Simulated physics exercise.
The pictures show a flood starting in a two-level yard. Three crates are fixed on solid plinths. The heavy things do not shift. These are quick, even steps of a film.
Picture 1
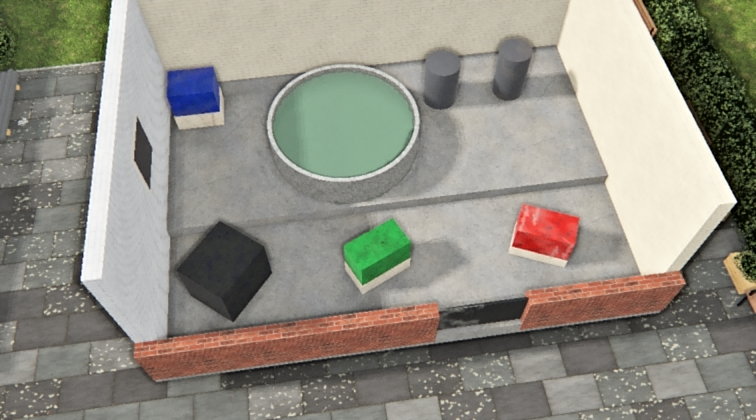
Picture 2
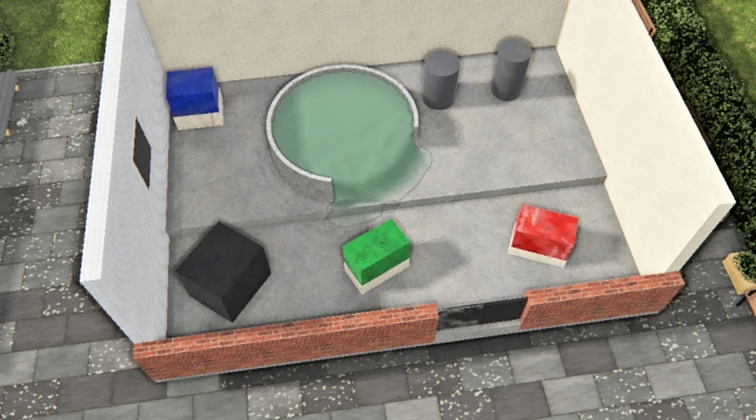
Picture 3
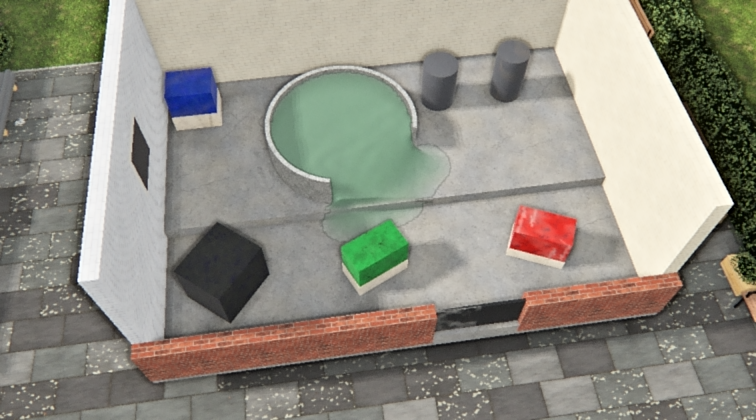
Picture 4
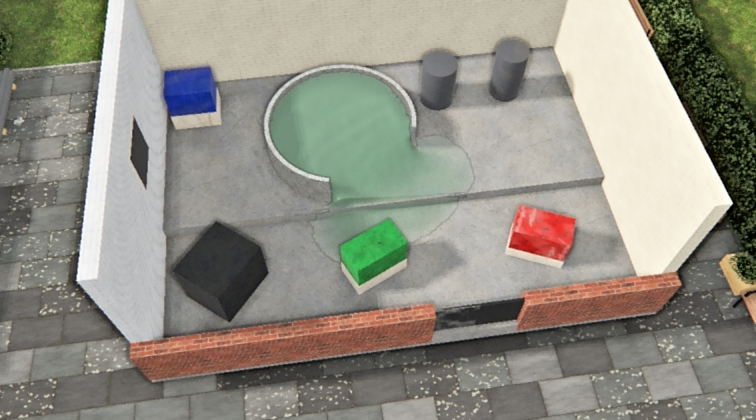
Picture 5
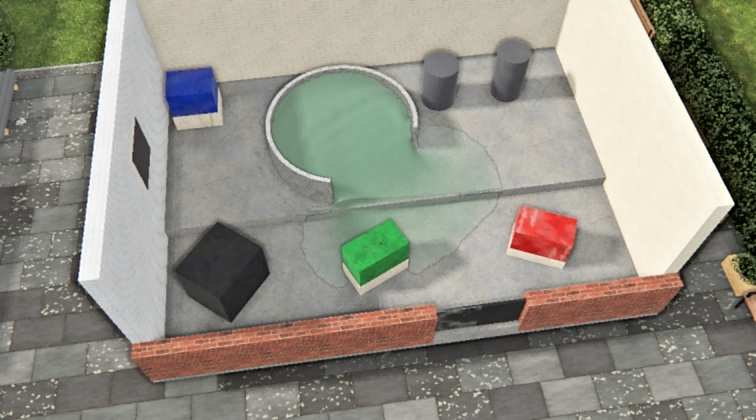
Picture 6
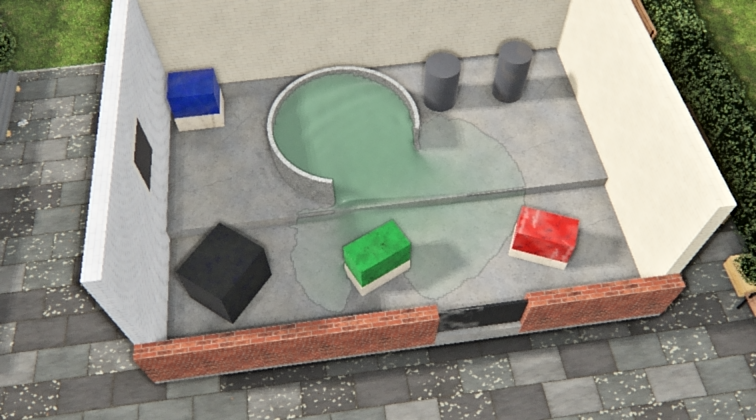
In a walled two-level yard, green water sat still in a round pool, then poured out through a gap in its rim, dropped over the step and spread thinly across the floor around the green-topped box.
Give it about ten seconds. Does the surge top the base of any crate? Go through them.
One by one: The red crate is wetted; the blue crate escapes dry; the green crate is wetted.
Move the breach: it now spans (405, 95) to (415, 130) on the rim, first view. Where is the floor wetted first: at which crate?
The red-painted one.
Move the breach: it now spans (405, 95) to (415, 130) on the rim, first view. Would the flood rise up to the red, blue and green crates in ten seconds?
Red is spared, blue is safe, green is safe.
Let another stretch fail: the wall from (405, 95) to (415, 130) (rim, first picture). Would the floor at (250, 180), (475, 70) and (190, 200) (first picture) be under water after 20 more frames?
In turn: Not flooded, flooded, no water.
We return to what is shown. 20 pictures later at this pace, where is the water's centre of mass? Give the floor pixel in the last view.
Near (422, 225).
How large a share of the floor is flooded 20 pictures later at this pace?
Roughly 55 per cent.
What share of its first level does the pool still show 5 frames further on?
I make it 64 per cent.
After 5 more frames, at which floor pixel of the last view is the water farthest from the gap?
I would point to (624, 248).
A moment on, water covers 35 % of the floor; the red crate water round its plinth, the blue crate not reached, the green crate water round its plinth.
Next, water covers 45 % of the floor; the red crate water round its plinth, the blue crate not reached, the green crate water round its plinth.
Then, water covers 55 % of the floor; the red crate water round its plinth, the blue crate not reached, the green crate water round its plinth.
Later, water covers 60 % of the floor; the red crate water round its plinth, the blue crate not reached, the green crate water round its plinth.
In the end, water covers 55 % of the floor; the red crate was topped, the blue crate stayed above the water, the green crate was topped.
